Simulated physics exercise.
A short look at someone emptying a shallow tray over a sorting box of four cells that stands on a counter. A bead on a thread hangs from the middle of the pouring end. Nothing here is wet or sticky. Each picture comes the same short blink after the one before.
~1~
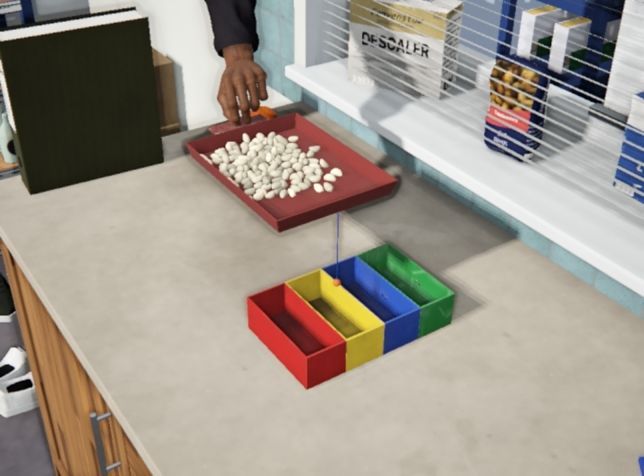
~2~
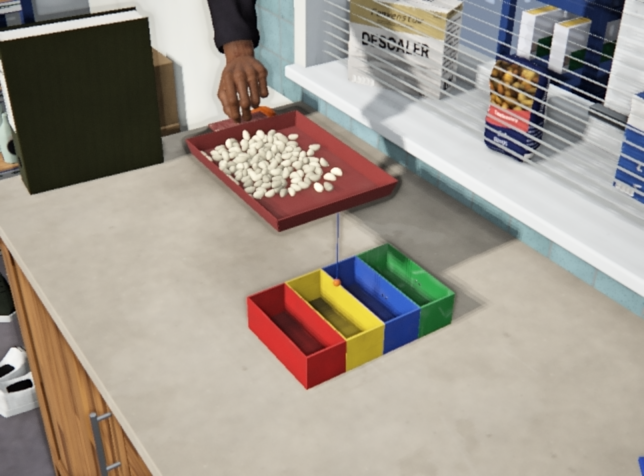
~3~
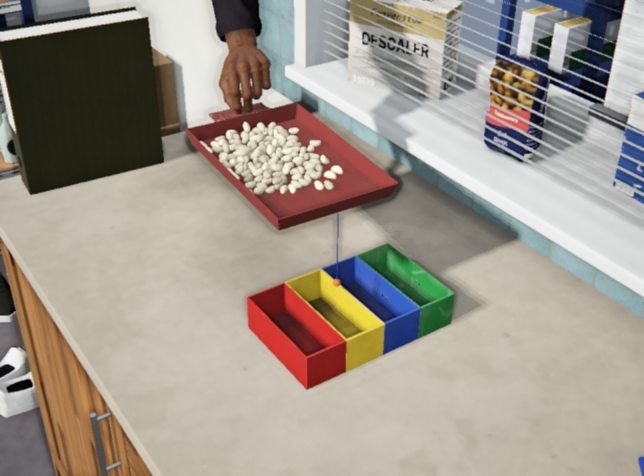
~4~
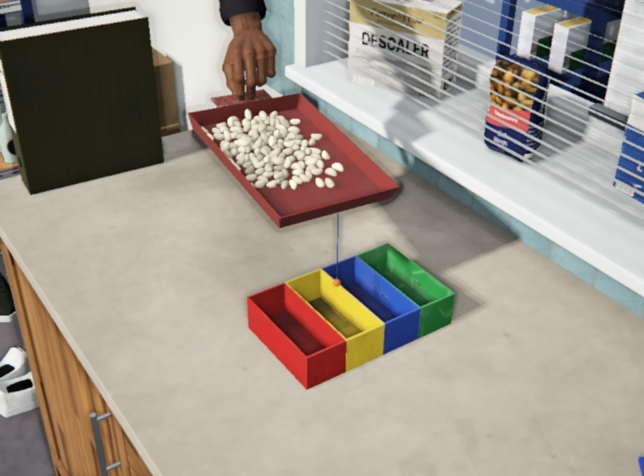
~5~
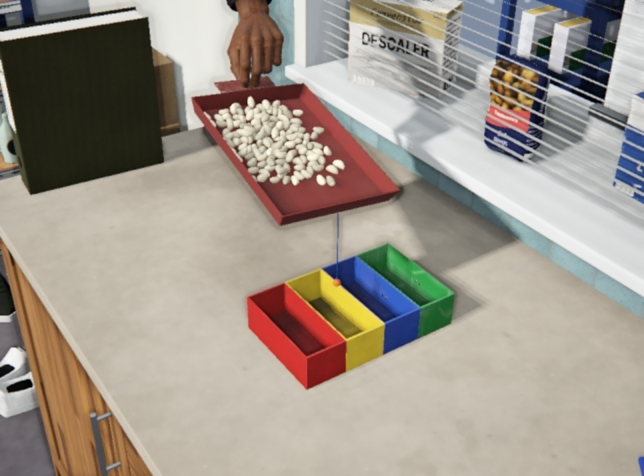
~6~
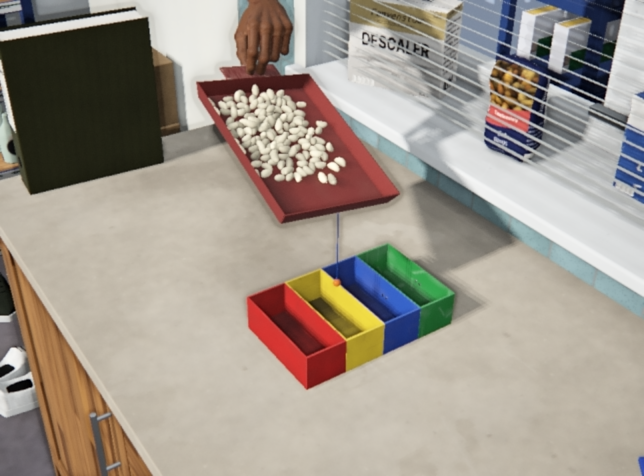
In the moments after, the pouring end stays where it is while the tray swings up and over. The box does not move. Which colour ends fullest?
Fullest: The green cell.
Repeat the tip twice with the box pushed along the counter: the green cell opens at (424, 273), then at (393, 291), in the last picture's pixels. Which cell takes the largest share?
In turn: The blue one; green.
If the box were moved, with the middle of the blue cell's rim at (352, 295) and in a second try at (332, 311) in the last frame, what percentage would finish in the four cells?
The first gives 80 %, the second 30 %.
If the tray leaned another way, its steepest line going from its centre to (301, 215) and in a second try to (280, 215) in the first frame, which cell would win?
The first try: Red. The second: The red one.
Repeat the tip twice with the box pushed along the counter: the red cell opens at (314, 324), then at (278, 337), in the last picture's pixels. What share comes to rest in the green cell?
Roughly 40 per cent, and 60 per cent.
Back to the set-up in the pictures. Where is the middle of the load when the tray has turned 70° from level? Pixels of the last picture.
Near (372, 193).
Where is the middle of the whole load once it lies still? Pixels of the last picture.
At about (404, 309).
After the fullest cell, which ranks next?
Second comes the cell in blue.
Shortly afterwards, tray tipped steeply; the bulk on the tray; only a few in the green cell; only a few in the blue cell; a little falling or outside the box.
Next, tray tipped past a quarter turn; only a few on the tray; near half in the green cell; near a quarter in the blue cell; only a few in the yellow cell; a little falling or outside the box.
Some moments later, tray tipped past a quarter turn; near two thirds in the green cell; near a third in the blue cell; only a few in the yellow cell; a little falling or outside the box.
In the end, tray tipped past a quarter turn; near two thirds in the green cell; near a third in the blue cell; only a few in the yellow cell; none at all in the red cell; a little outside the box.
